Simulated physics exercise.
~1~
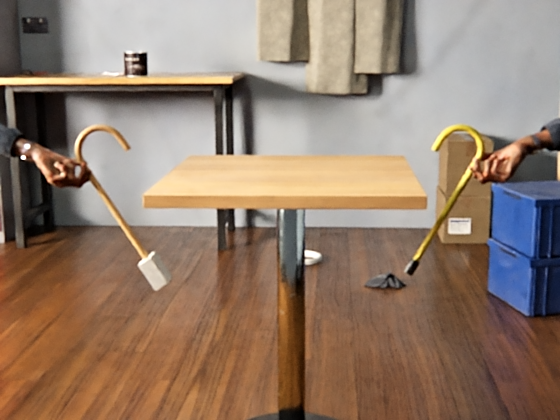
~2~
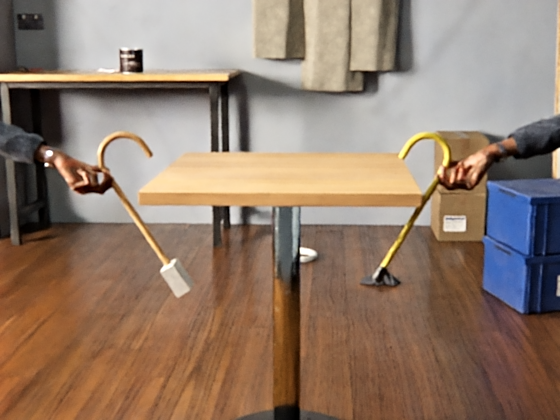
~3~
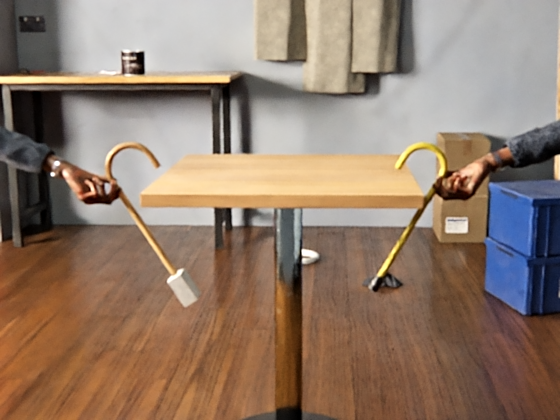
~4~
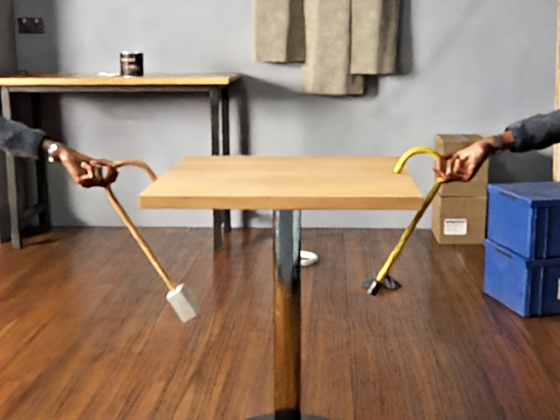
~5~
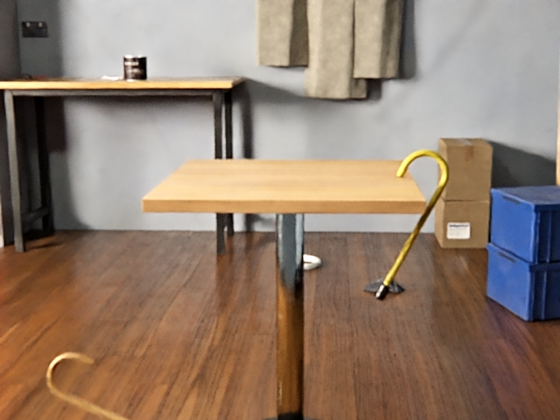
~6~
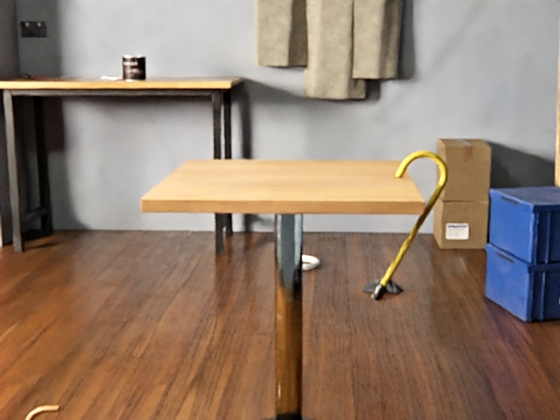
At the start, two hands reach in from either side of a small wooden table, the left one holding a white brush with a curved handle and the right one a yellow cane. Both hands move inward, bringing the curved handles to opposite edges of the tabletop. They lower the handles until each meets its edge. Then the hands are gone, and the white brush falls from the left side while the yellow cane stays hooked at the right. At the end, the cane still hangs there, and only a bit of the brush's curved handle shows at the lower left.
